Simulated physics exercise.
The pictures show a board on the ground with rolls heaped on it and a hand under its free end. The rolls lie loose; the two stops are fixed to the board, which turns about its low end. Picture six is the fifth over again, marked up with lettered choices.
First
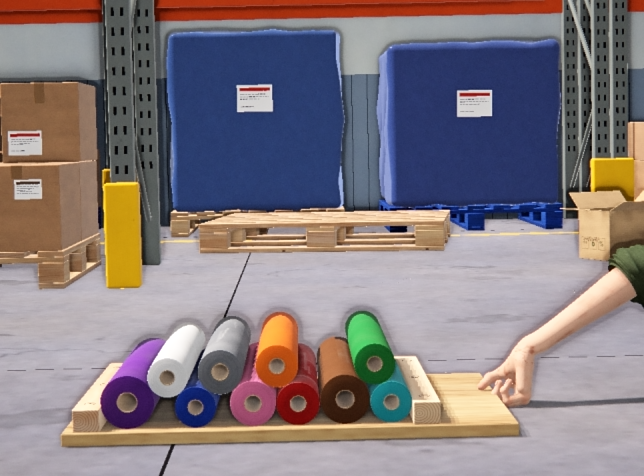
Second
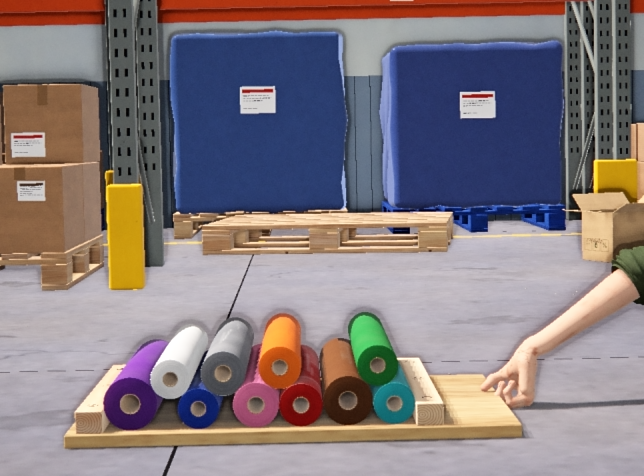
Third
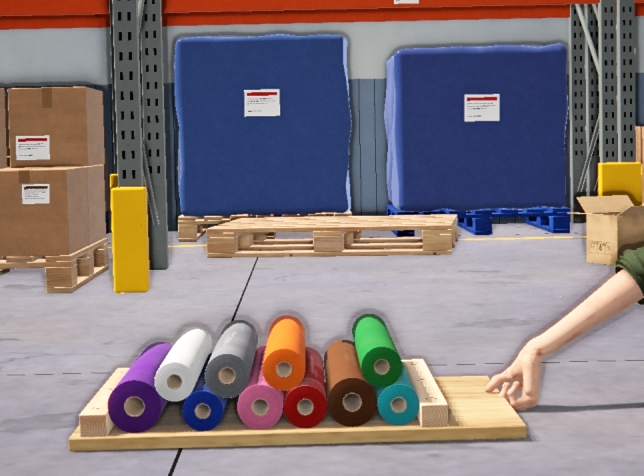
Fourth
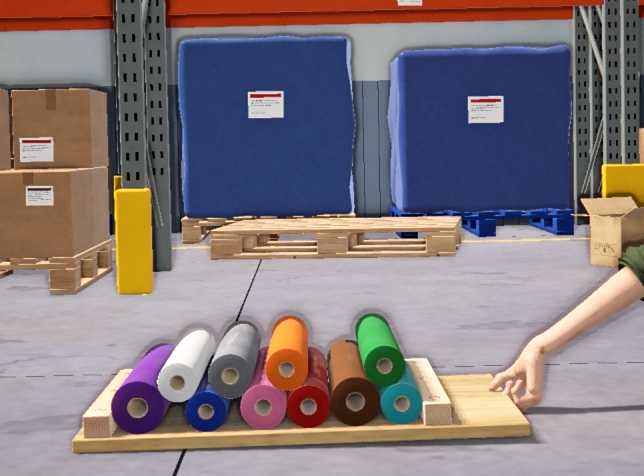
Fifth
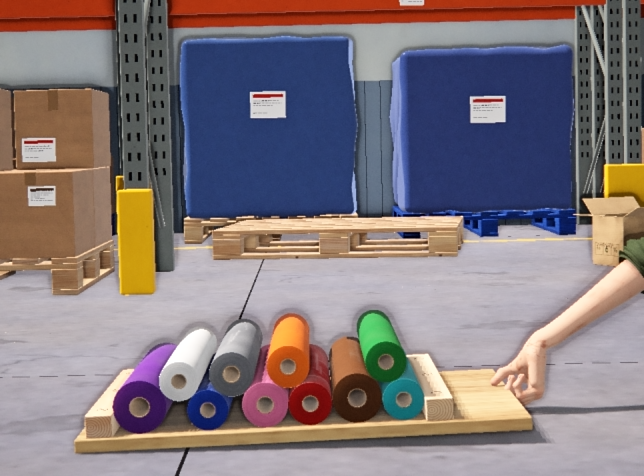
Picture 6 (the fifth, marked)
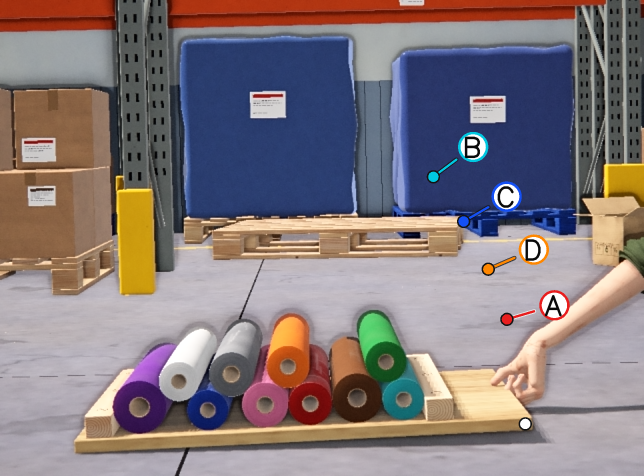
A hand stays at the right end of a wooden board of colourful rolls, barely moving.
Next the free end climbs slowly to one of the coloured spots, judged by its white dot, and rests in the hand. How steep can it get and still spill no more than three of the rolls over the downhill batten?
Stop at B.
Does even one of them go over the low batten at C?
Yes.
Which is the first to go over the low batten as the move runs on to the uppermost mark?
The white one.
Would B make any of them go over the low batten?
Yes, at B.
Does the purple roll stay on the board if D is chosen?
The purple roll: Yes.
On the marked copy, A at (507, 320); B at (434, 177); C at (464, 222); D at (488, 269); the white dot at (525, 424).
Following B. Soon after the start, board at 20°.
Later, board at 36°.
In the end, board at 36°, three over the low batten (white, grey, orange).
As for the rest, A none over the low batten; C two over the low batten (white, grey); D one over the low batten (white).
